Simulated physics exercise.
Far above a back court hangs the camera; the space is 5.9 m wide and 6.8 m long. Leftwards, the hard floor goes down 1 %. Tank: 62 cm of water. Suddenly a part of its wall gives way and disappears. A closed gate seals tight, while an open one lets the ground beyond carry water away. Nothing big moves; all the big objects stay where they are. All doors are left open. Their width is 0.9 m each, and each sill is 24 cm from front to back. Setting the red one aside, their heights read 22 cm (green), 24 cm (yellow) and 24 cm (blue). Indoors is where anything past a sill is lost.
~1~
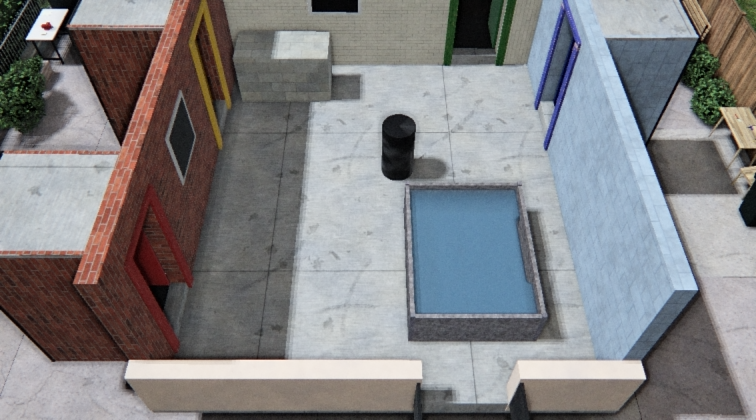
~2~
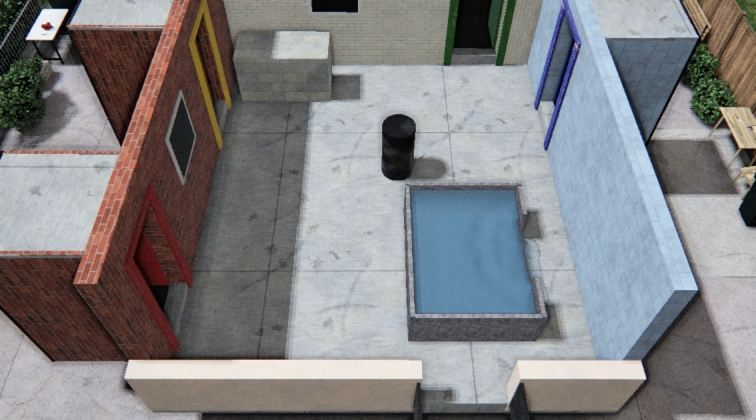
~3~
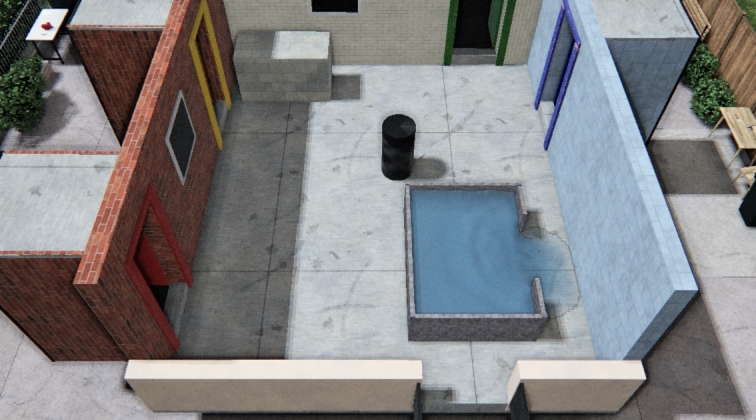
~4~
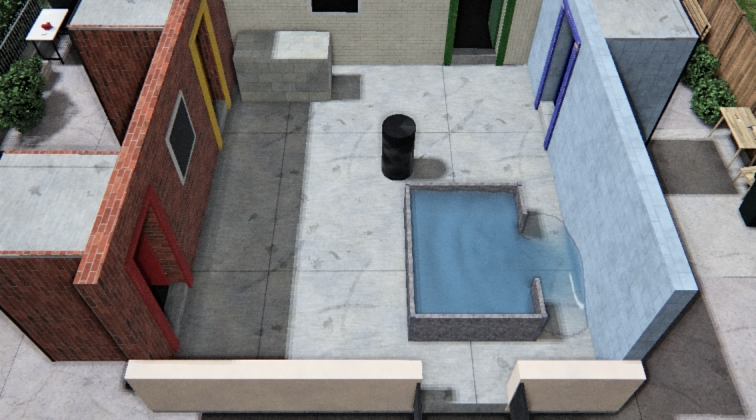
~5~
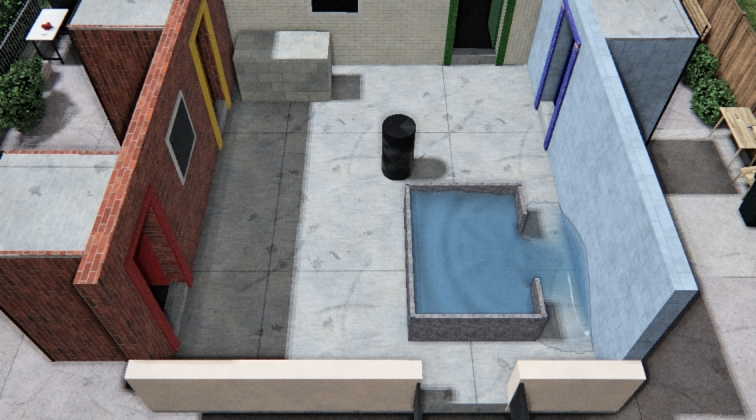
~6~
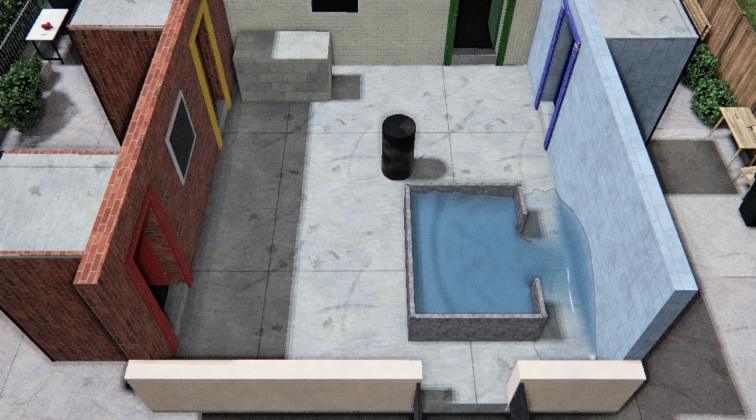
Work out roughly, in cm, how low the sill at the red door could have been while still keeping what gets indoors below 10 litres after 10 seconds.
No lower than about 12.5 cm.
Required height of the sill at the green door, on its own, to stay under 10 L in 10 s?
I'd raise green to close to 13.5 cm.
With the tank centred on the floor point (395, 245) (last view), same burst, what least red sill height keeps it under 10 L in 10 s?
Some 10.5 cm.
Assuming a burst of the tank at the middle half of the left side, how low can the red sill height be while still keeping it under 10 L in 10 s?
At least roughly 24 centimetres tall.
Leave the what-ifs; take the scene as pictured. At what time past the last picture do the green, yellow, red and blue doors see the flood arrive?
Green 1.6 s, yellow 4.5 s, red 2.8 s, blue 0.6 s.
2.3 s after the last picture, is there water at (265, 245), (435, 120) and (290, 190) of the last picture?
First bone-dry, second wet through, third bone-dry.
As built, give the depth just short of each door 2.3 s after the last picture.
Depths in cm - green: 16, yellow: 0, red: 0, blue: 4.
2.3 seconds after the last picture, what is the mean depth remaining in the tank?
I'd put it near 29 cm.
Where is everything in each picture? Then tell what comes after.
In the first picture, still water, 62 cm deep, in the tank at (470, 248); the red door at (165, 279) is dry.
In the second picture, the front is at a hidden place, 0.2 m from the gap at (522, 264); 0.2 m2 of floor is wet, 62 cm left at the back.
In the third picture, the front is at (575, 286), 0.8 m from the gap at (522, 265); 0.9 m2 of floor is wet, 62 cm left at the back.
In the fourth picture, water pours out at (522, 265) and has run 0.9 m, to (587, 321); about 12 cm deep outside, 62 cm at the back.
In the fifth picture, the front is at (592, 344), 1.1 m from the gap at (522, 264); 1.7 m2 of floor is wet, 57 cm left at the back.
In the sixth picture, water pours out at (522, 264) and has run 1.3 m, to a hidden place; about 13 cm deep outside, 52 cm at the back; 5.2 m in a straight line remain to the red door at (165, 279).
Then, 0.7 s after the last picture water covers 15 % of the floor, deepest (48 cm) near (568, 272); it has not reached the red door.
Then, 2.3 s after the last picture water covers 45 % of the floor, deepest (29 cm) near (590, 372); it has not reached the red door.
Then, 9.3 s after the last picture water covers 90 % of the floor, deepest (12 cm) near (209, 201); 8 cm at the red door, 1 litre in over its 17 cm sill.
At the red door as built, the water peaked near 15 cm, 3.7 s after the last picture.
With a sill of 11 cm, 18 litres would have come in within the 10 s; with 15 cm, 2 litres. So under 10 litres takes about 12.5 cm.
